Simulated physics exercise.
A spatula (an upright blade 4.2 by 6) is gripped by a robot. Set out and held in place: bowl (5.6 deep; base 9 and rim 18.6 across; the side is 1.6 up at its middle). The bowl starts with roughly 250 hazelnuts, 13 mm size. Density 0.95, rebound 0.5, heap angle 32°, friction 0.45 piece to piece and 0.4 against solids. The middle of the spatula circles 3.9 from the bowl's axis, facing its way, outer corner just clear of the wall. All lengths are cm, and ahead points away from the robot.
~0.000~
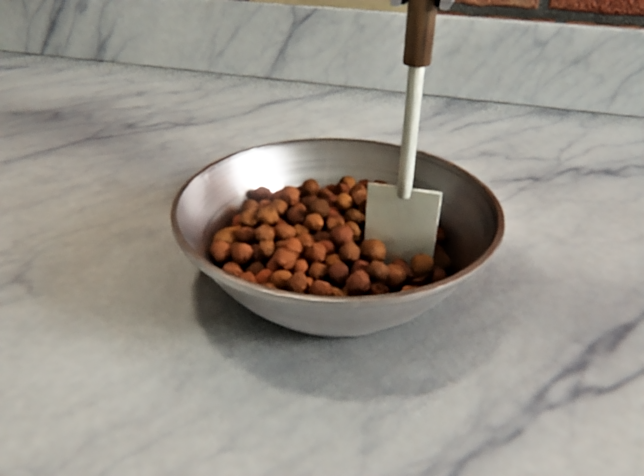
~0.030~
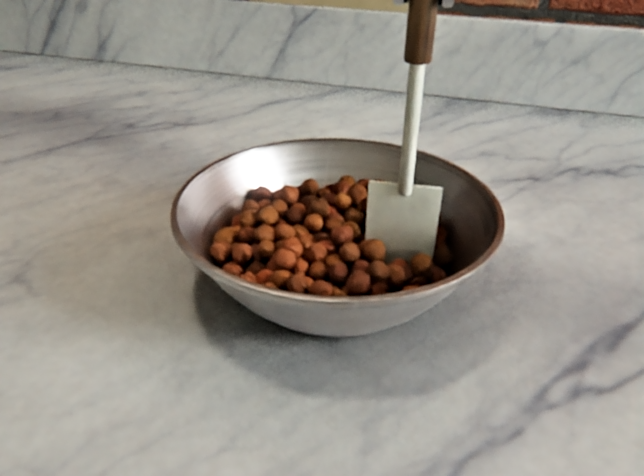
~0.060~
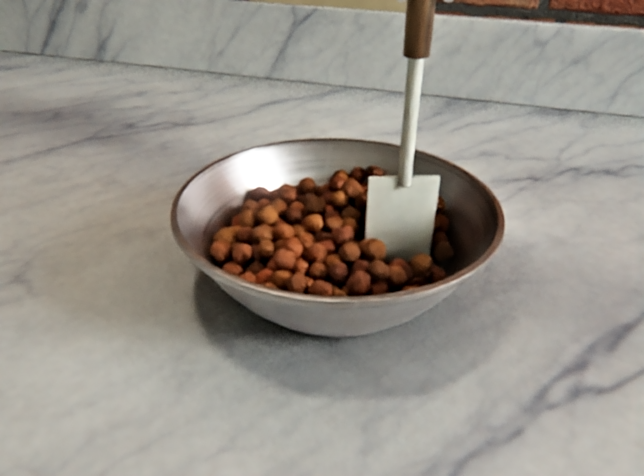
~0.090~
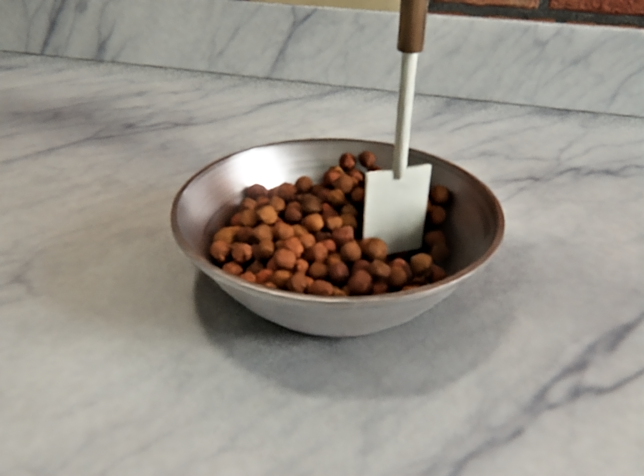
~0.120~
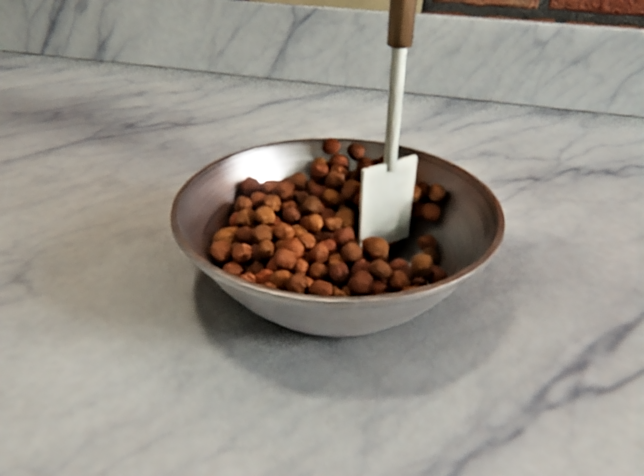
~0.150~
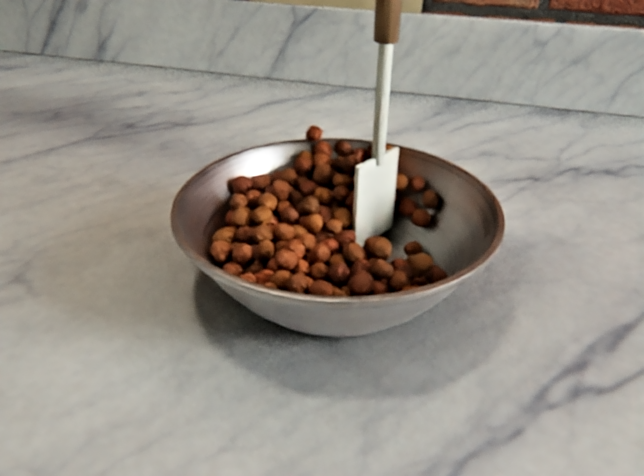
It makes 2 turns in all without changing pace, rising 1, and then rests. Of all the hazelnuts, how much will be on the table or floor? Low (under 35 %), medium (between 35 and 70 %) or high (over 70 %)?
A low share, under 35 %, ends on the table or floor.
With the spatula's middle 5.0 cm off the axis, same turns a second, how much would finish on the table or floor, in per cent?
In that case some 25 per cent.
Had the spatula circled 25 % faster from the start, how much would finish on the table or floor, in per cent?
In that case some 25 per cent.
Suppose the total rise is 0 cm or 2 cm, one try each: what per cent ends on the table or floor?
Some 25 and 10 per cent.
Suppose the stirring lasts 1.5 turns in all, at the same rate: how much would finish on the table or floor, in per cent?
Then about 15 per cent.
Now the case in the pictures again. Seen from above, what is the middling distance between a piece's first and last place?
About 9 cm.
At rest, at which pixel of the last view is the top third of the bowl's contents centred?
Around (404, 221).
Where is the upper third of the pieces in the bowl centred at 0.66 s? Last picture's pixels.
At about (425, 241).
After 0.66 s, 323° round, highest piece 8 above the table; 230 in the bowl, 17 on the table or floor, 2 in flight or on the tool.
After 1.17 s, 221° round, highest piece 7 above the table; 221 in the bowl, 27 on the table or floor, 1 in flight or on the tool.
After 1.63 s, 0° round, highest piece 6 above the table; 220 in the bowl, 29 on the table or floor.
After 2.33 s, 0° round, highest piece 6 above the table; 220 in the bowl, 29 on the table or floor.
In the end, 220 in the bowl, 29 on the table or floor. That is 12 % on the table or floor.
